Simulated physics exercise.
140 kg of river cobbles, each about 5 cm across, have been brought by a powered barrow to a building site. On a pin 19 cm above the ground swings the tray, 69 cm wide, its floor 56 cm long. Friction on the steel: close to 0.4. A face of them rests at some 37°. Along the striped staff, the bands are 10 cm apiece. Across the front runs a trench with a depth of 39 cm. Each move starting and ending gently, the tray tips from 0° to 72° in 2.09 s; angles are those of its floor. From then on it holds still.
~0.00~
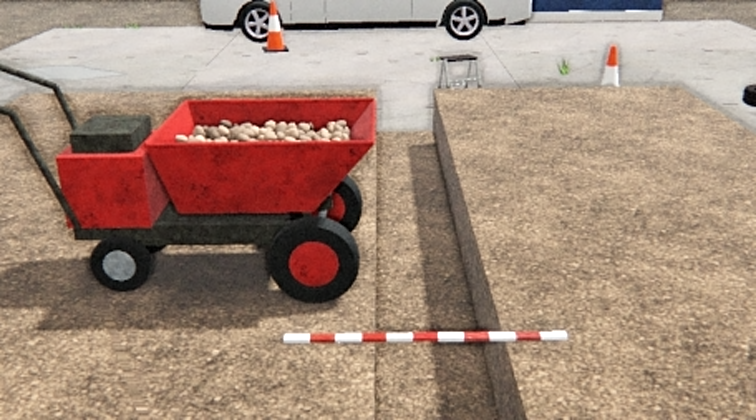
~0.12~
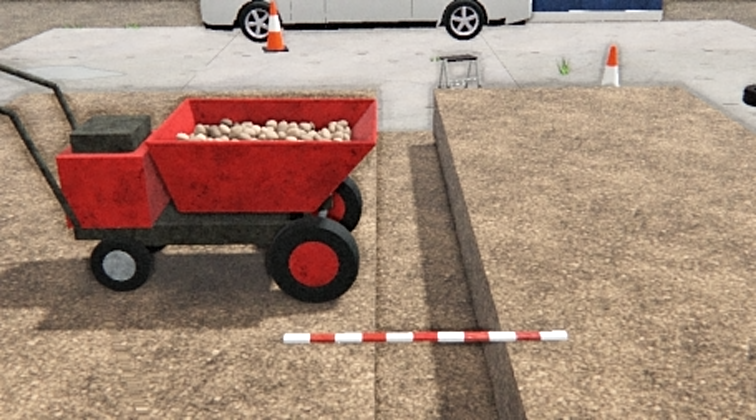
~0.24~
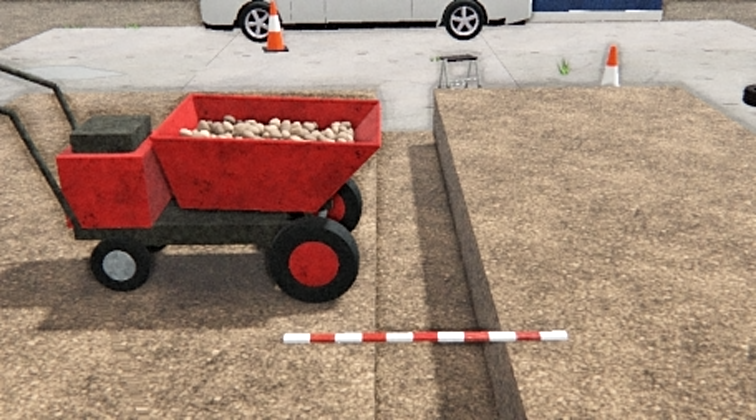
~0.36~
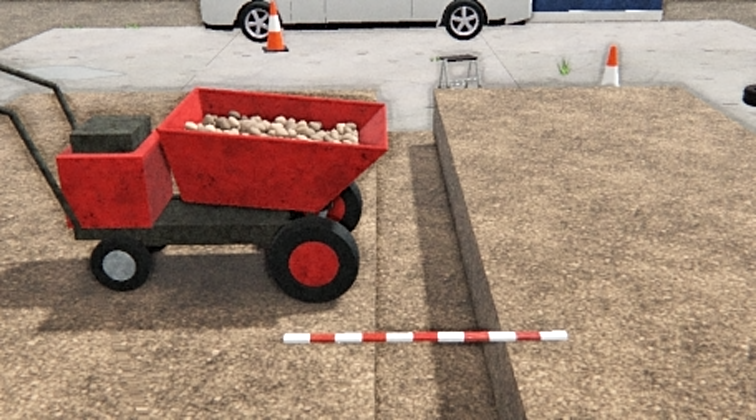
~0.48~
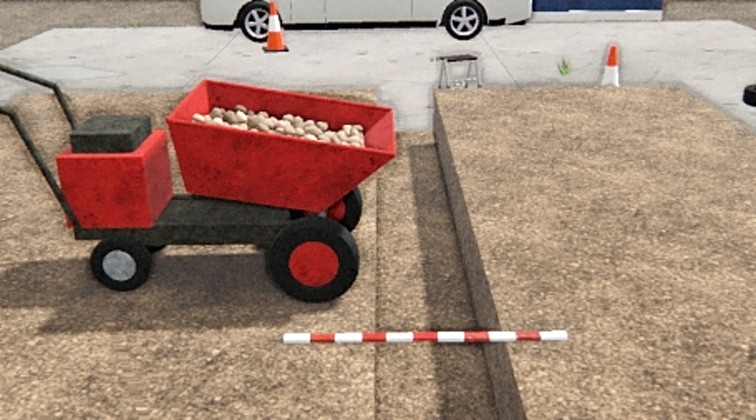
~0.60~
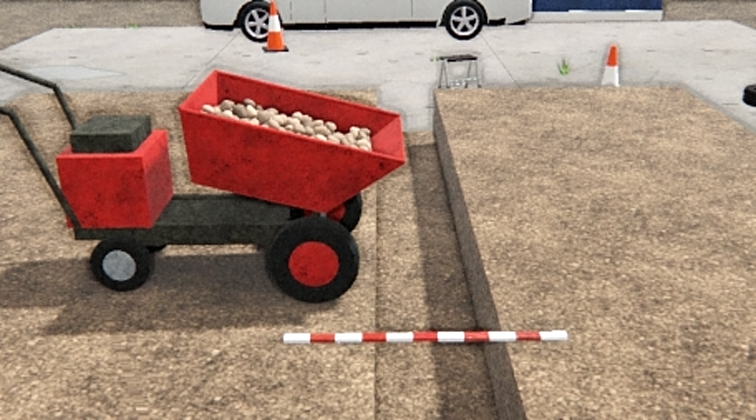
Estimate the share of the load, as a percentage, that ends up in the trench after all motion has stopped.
Roughly 72 per cent of the load ends up there.
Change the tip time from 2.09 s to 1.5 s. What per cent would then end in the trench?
Then roughly 70 percent.
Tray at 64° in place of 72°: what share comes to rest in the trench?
Some 70 in a hundred, I'd say.
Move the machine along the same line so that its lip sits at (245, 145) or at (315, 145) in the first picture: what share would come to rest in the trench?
65 and 100 %.
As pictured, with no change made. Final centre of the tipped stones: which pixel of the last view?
Centre estimate: Around (463, 324).
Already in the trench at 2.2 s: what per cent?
35 per cent, give or take.
After 1.6 s the floor is at 61°; 99 % in the tray, 1 % in the trench; the foremost stones are at (457, 231).
After 2.2 s the floor is at 72°; 43 % in the tray, 34 % in the trench, 23 % past the trench; the foremost stones are at (589, 274).
After 2.5 s the floor is at 72°; 16 % in the tray, 54 % in the trench, 29 % past the trench; the foremost stones are at (639, 272).
After 4.5 s the floor is at 72°; 0 % in the tray, 72 % in the trench, 28 % past the trench; the foremost stones are at (661, 273).
